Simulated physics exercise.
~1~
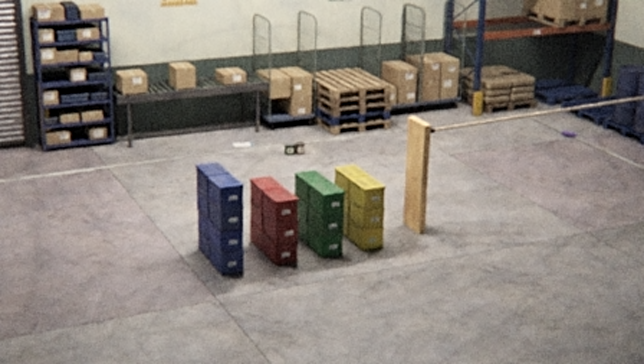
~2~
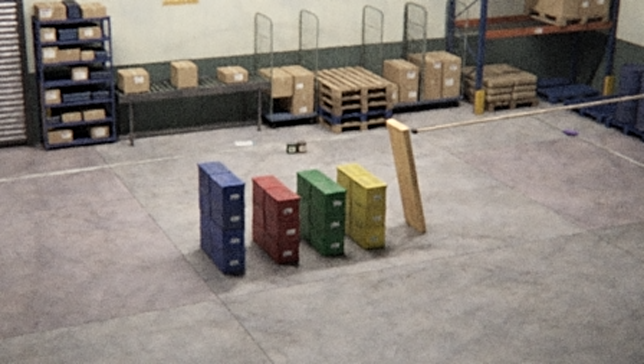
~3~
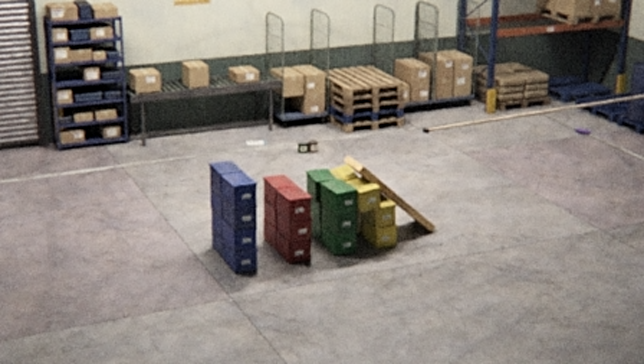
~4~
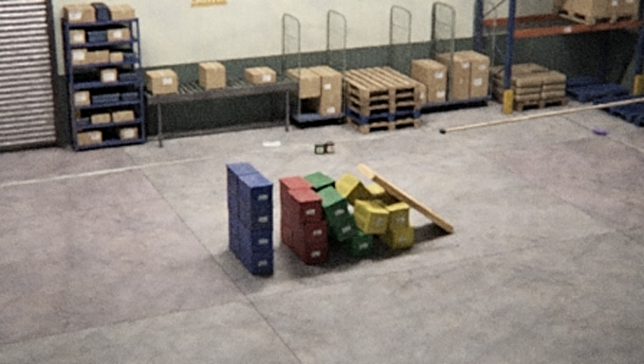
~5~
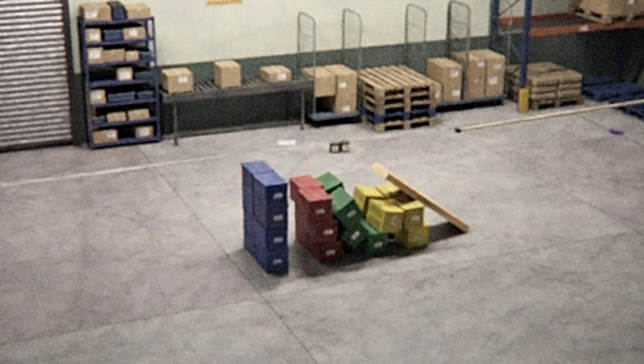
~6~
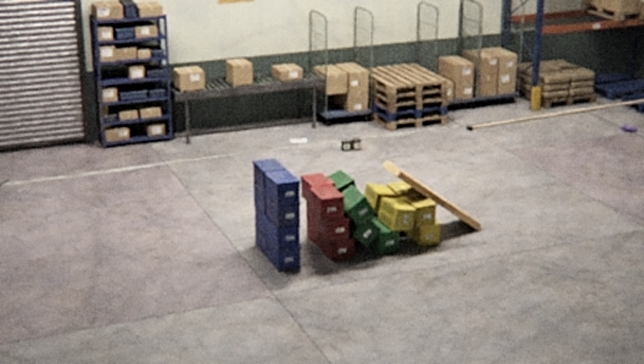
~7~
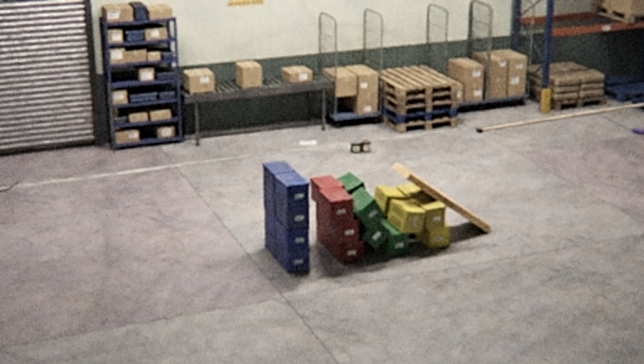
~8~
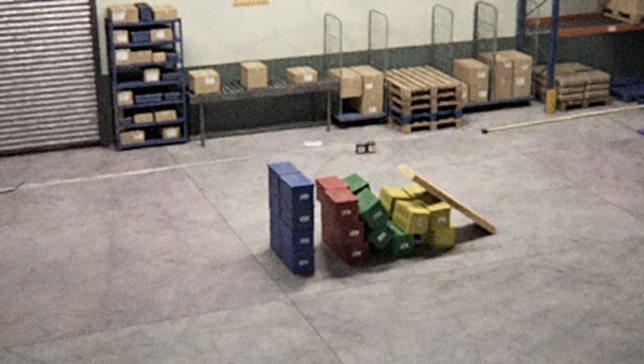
A wooden board tips left onto stacked totes, toppling some yellow and tilting green ones.
